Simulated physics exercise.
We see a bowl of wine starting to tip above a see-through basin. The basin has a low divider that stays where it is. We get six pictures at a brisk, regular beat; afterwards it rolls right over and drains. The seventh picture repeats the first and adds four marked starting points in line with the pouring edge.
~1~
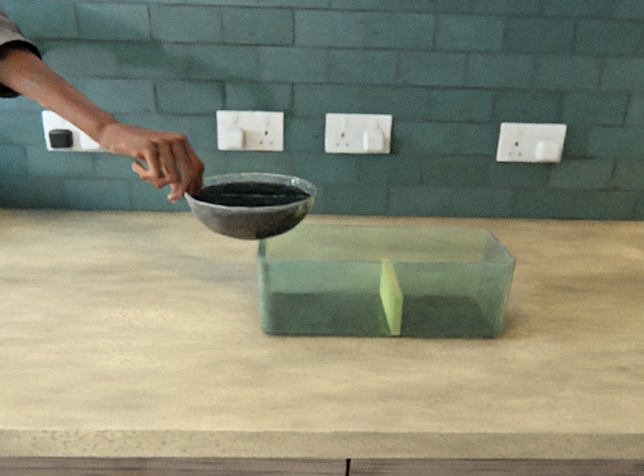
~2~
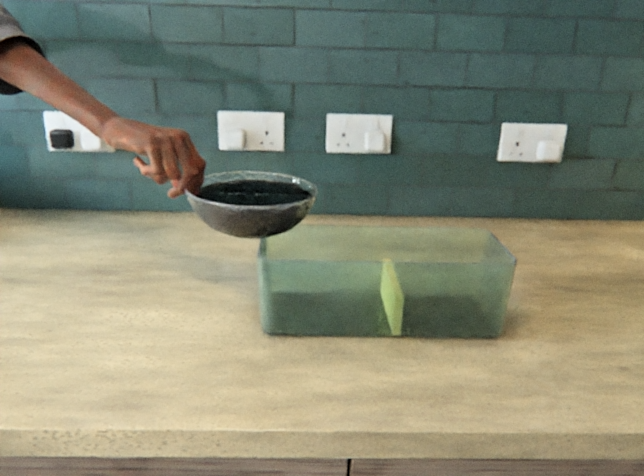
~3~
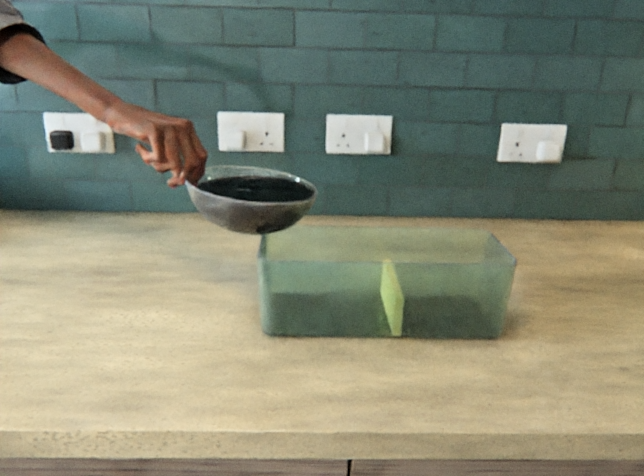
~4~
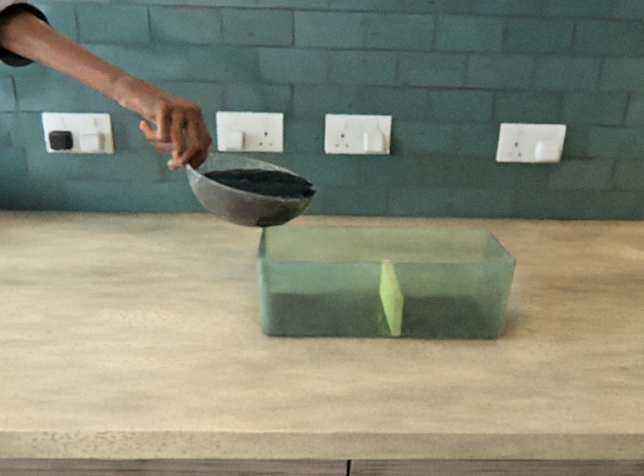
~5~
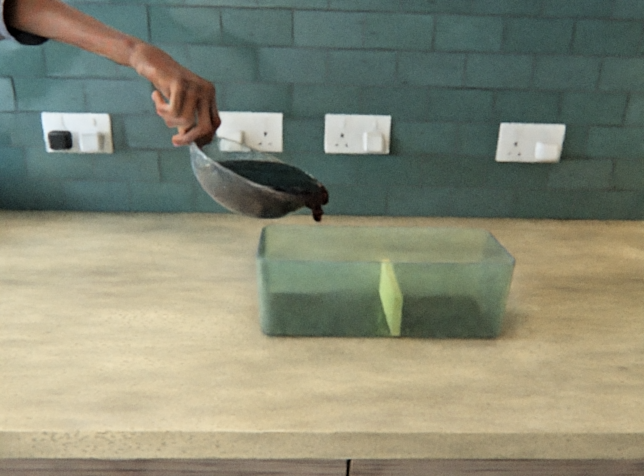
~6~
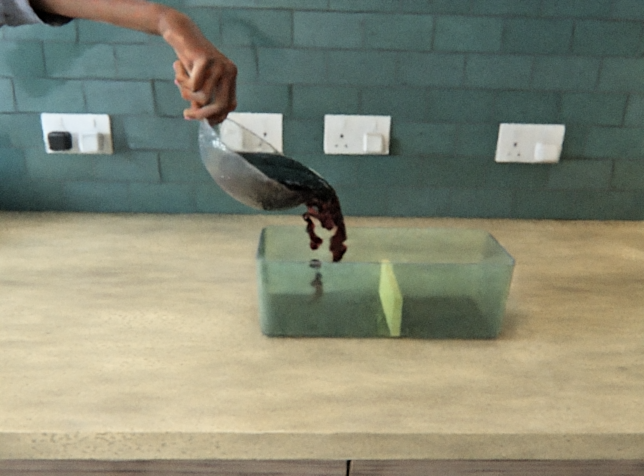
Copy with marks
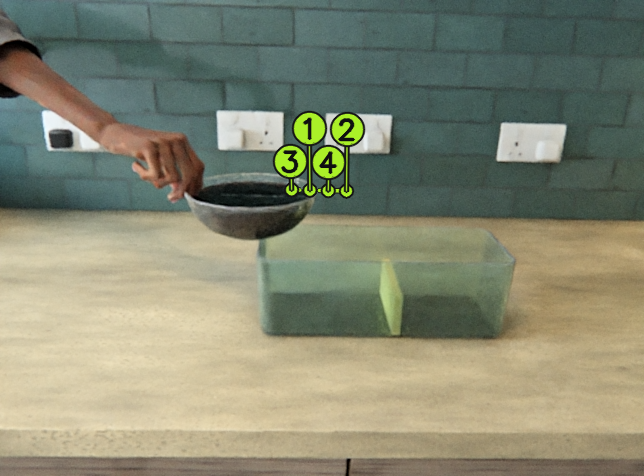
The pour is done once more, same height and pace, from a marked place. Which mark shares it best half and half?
Dot 4 does it best.
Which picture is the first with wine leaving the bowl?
Picture 4.
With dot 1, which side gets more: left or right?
The left side.
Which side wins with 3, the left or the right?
More ends on the left.
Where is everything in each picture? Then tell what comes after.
In the first frame, upright, lip at (315, 190); basin from (260, 331) to (500, 334); top of the wall at (392, 276); nothing has left yet.
In the second frame, upright, lip at (315, 190); nothing has left yet.
In the third frame, tipped about 6°, lip at (315, 191); nothing has left yet.
In the fourth frame, tipped about 14°, lip at (315, 191); wine is over the lip, down to (315, 191).
In the fifth frame, tipped about 24°, lip at (314, 191); wine is over the lip, down to (319, 216).
In the sixth frame, tipped about 36°, lip at (314, 191); wine is over the lip, down to (343, 242).
On the marked copy, 1 at (309, 190); 2 at (346, 191); 3 at (291, 189); 4 at (328, 190).
With 1, about 92 % ends left of the wall and 5 % right of it; 4 % is lost outside.
With 2, about 18 % ends left of the wall and 81 % right of it.
With 3, about 97 % ends left of the wall and 2 % right of it.
With 4, about 52 % ends left of the wall and 47 % right of it.
